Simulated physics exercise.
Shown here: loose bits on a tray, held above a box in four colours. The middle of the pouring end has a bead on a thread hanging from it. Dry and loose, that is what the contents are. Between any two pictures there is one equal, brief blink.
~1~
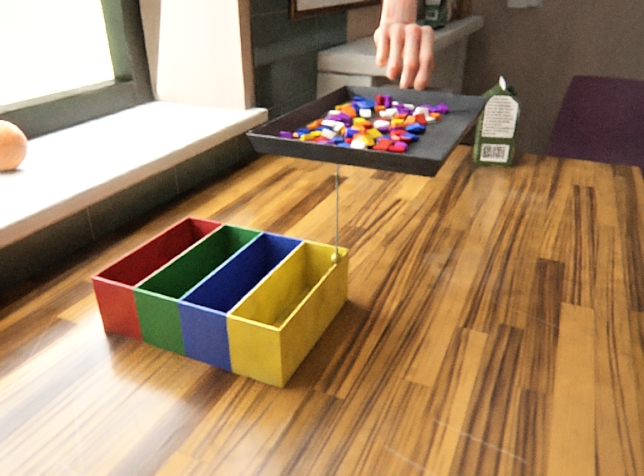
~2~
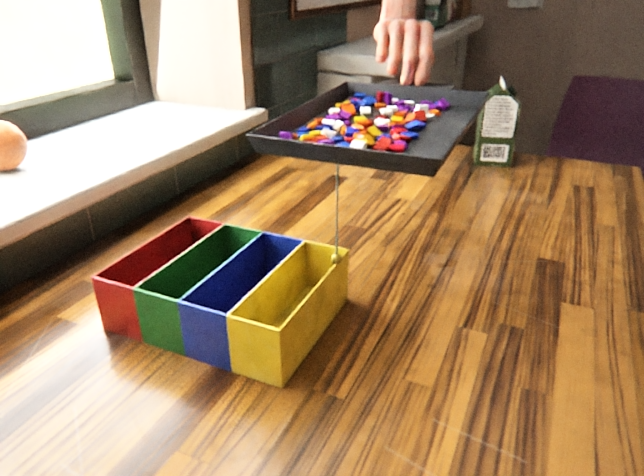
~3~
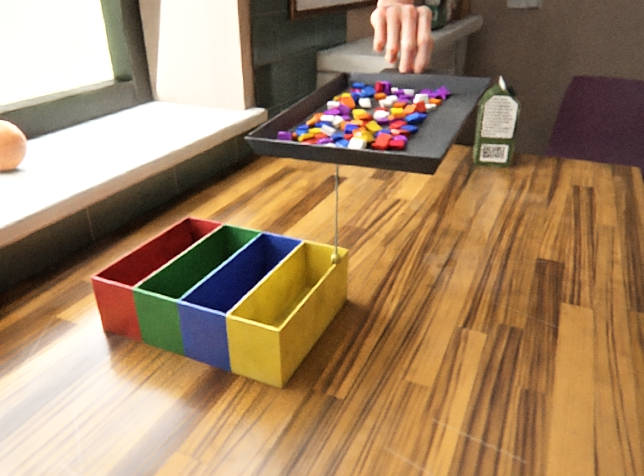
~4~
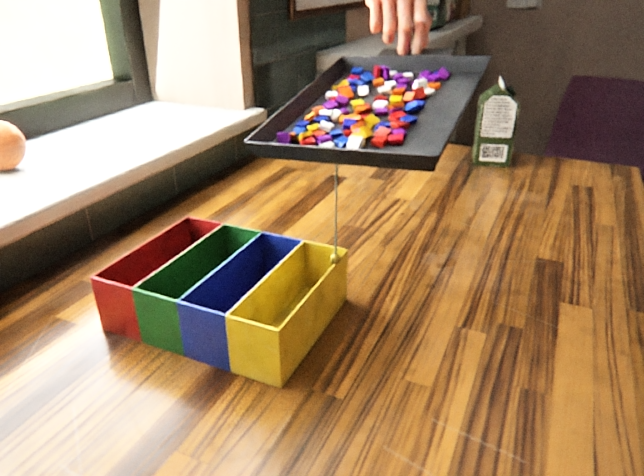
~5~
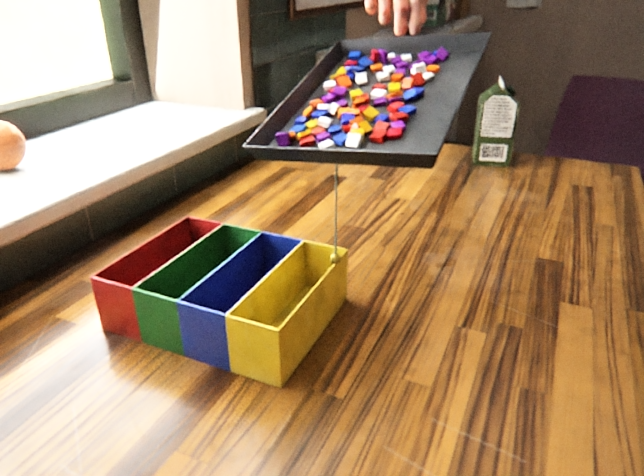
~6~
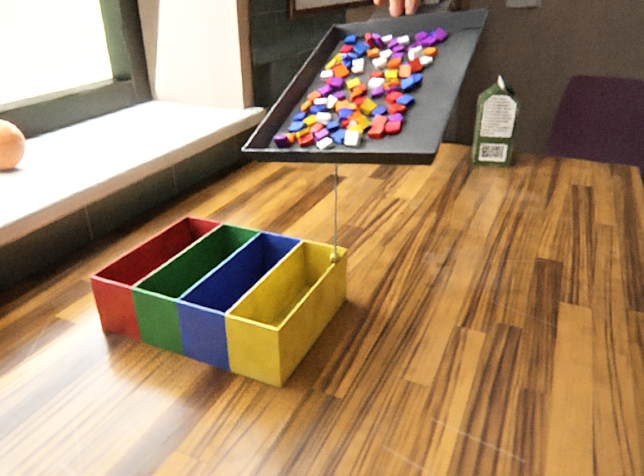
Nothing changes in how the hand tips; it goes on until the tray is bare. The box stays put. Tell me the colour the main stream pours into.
The main stream pours into the blue cell.
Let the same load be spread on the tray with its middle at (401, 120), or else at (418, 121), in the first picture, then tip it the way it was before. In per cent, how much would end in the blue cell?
Roughly 60 and 40 percent, in that order.
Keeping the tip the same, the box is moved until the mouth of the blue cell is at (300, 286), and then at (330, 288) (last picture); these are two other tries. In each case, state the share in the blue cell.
I'd expect some 20 percent, and then some 10 percent.
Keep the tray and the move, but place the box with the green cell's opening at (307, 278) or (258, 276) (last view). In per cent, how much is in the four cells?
Estimate: 90 % first, 100 % second.
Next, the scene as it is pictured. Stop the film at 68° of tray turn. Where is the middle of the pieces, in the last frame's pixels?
Look around (297, 133) in the last picture.
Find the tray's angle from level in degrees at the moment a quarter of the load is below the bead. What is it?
85°, roughly.
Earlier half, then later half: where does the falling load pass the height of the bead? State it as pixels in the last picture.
Starting near (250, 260), moving on to near (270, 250).
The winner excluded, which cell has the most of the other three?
Behind the top one comes yellow.
Just after the last frame, tray tipped steeply; almost all on the tray; just a few falling or outside the box.
A moment on, tray tipped past a quarter turn; about a tenth on the tray; roughly half in the blue cell; roughly a quarter in the yellow cell; just a few in the green cell; roughly a quarter falling or outside the box.
Further on, tray tipped past a quarter turn; roughly half in the blue cell; roughly a third in the yellow cell; just a few in the green cell; about a tenth falling or outside the box.
When it is over, tray tipped past a quarter turn; roughly half in the blue cell; roughly a third in the yellow cell; just a few in the green cell; not one in the red cell; about a tenth outside the box.
